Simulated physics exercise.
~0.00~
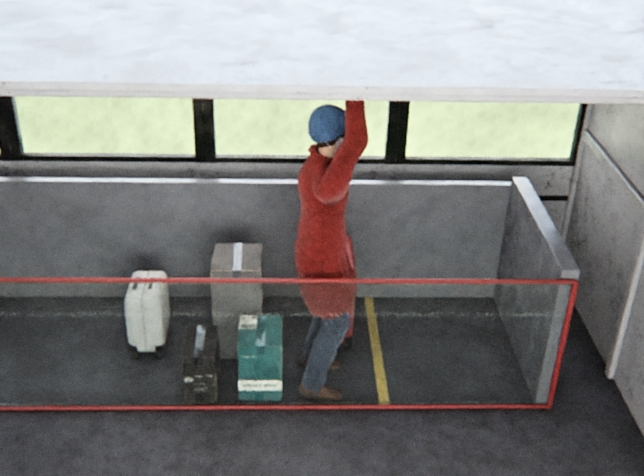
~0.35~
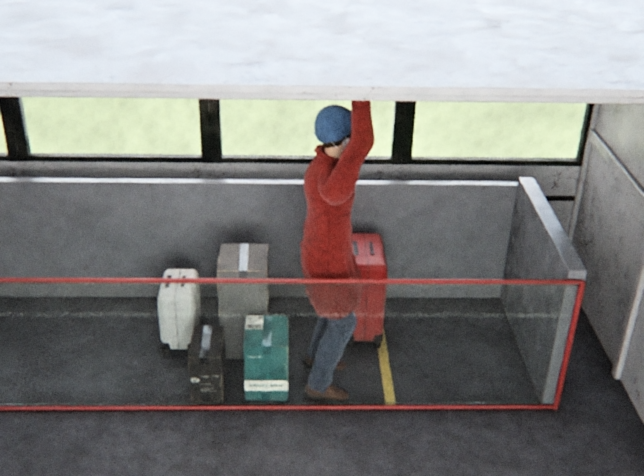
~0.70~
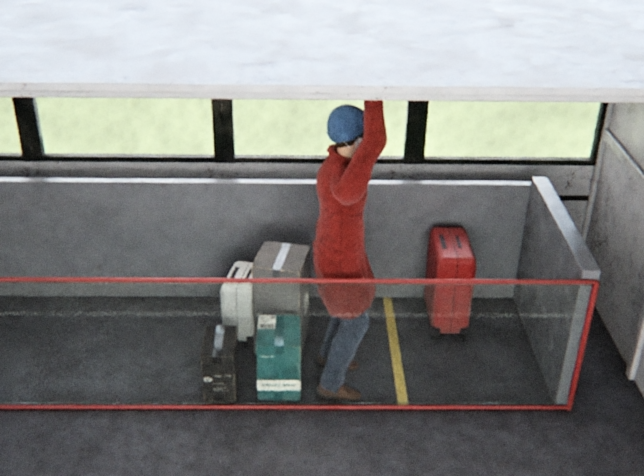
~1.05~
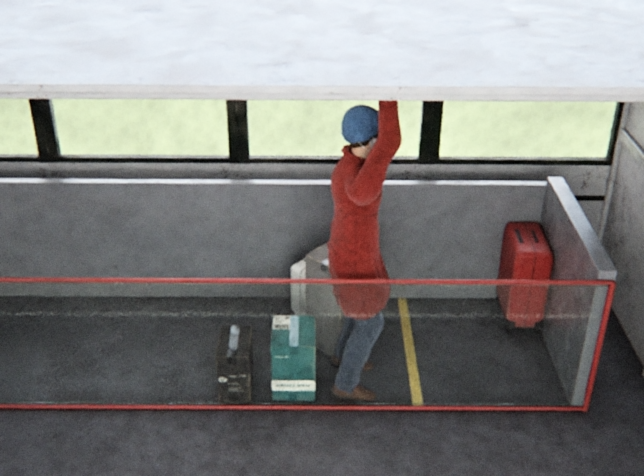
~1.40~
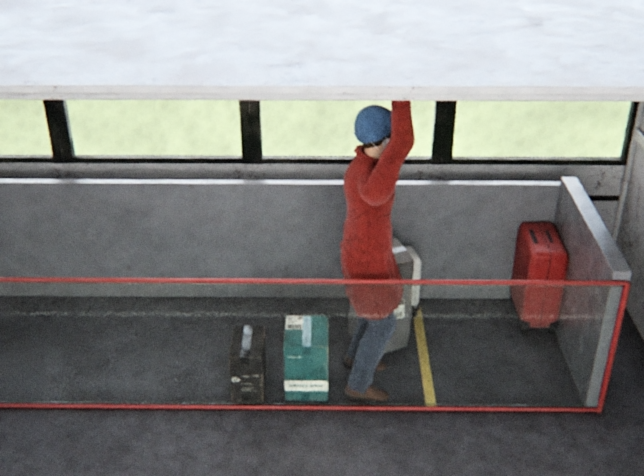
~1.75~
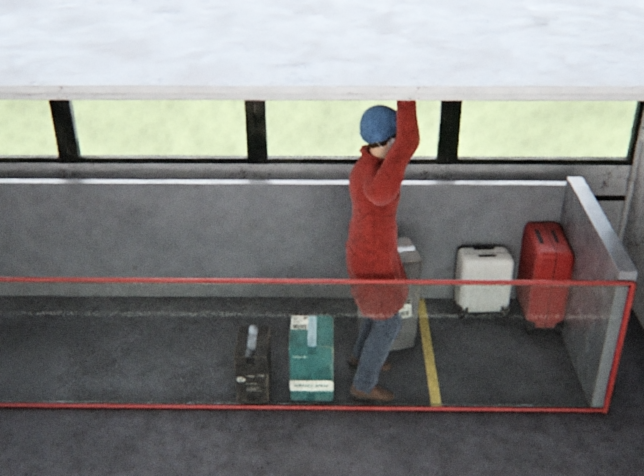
In the standing bay of a bus, a passenger in a red coat and blue hat grips the overhead rail amid loose luggage. A red case rolls out from behind the passenger toward the right, while the white case starts rolling right behind the grey bag. The red case comes to rest near the right-hand wall as the white case and grey bag slide behind the passenger. The white case crosses the yellow line and stands beside the red one. The grey bag stops short of the line, and the black and teal pieces stay put.
